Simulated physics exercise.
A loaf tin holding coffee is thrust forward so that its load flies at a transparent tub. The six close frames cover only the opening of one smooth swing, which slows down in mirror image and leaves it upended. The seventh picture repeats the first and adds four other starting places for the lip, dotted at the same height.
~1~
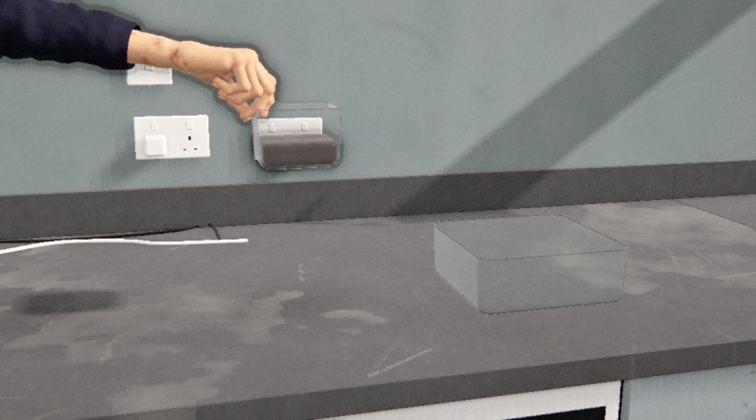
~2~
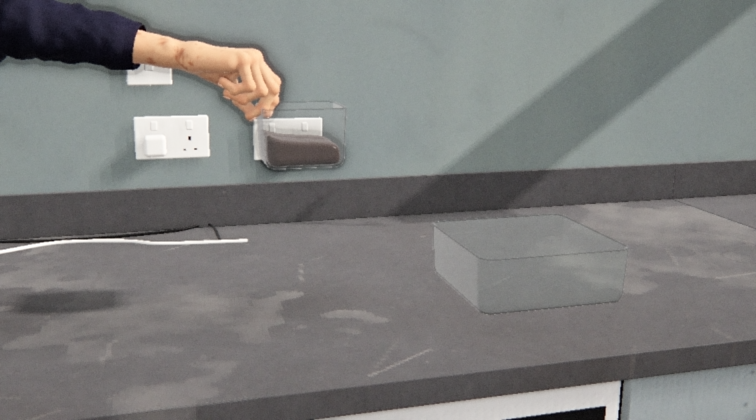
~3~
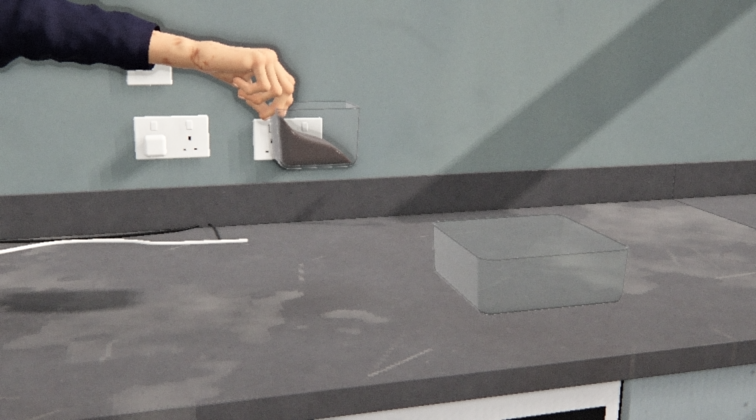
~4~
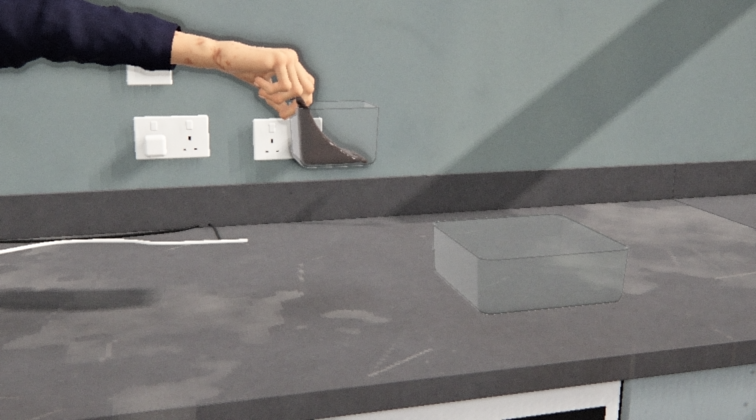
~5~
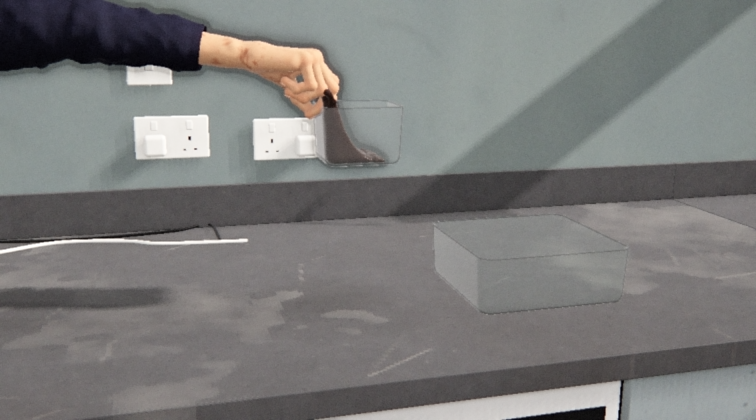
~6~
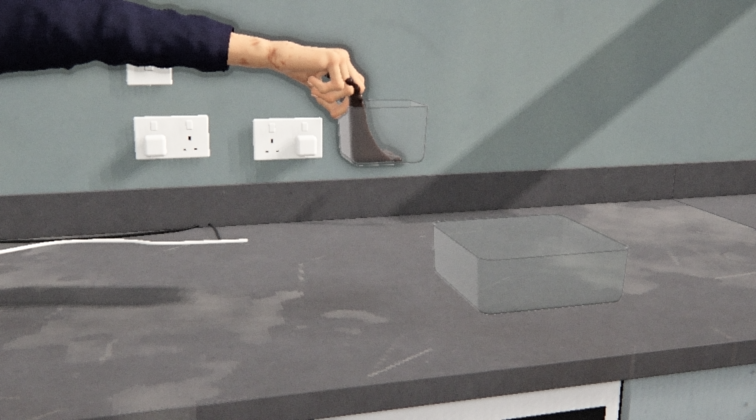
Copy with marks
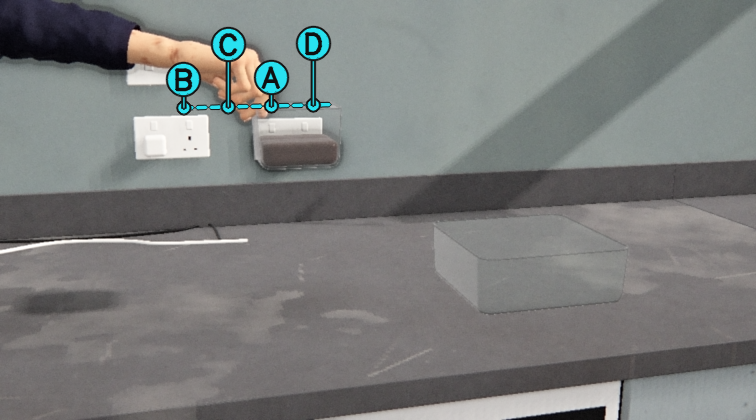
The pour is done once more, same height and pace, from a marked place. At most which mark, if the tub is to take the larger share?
The limit is D.
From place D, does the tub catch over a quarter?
Yes, clearly.
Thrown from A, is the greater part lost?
Yes, it does.
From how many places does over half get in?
One of the four.
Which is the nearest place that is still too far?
The answer is A.
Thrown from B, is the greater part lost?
Yes, that goes wrong.
In cyan, A at (271, 105); B at (183, 107); C at (228, 106); D at (313, 105).
With A, about 14 % lands in the tub, 75 % falls short and 10 % goes beside or beyond.
With B, about 9 % lands in the tub, 85 % falls short and 6 % goes beside or beyond.
With C, about 12 % lands in the tub, 80 % falls short and 8 % goes beside or beyond.
With D, about 74 % lands in the tub, 9 % falls short and 17 % goes beside or beyond.
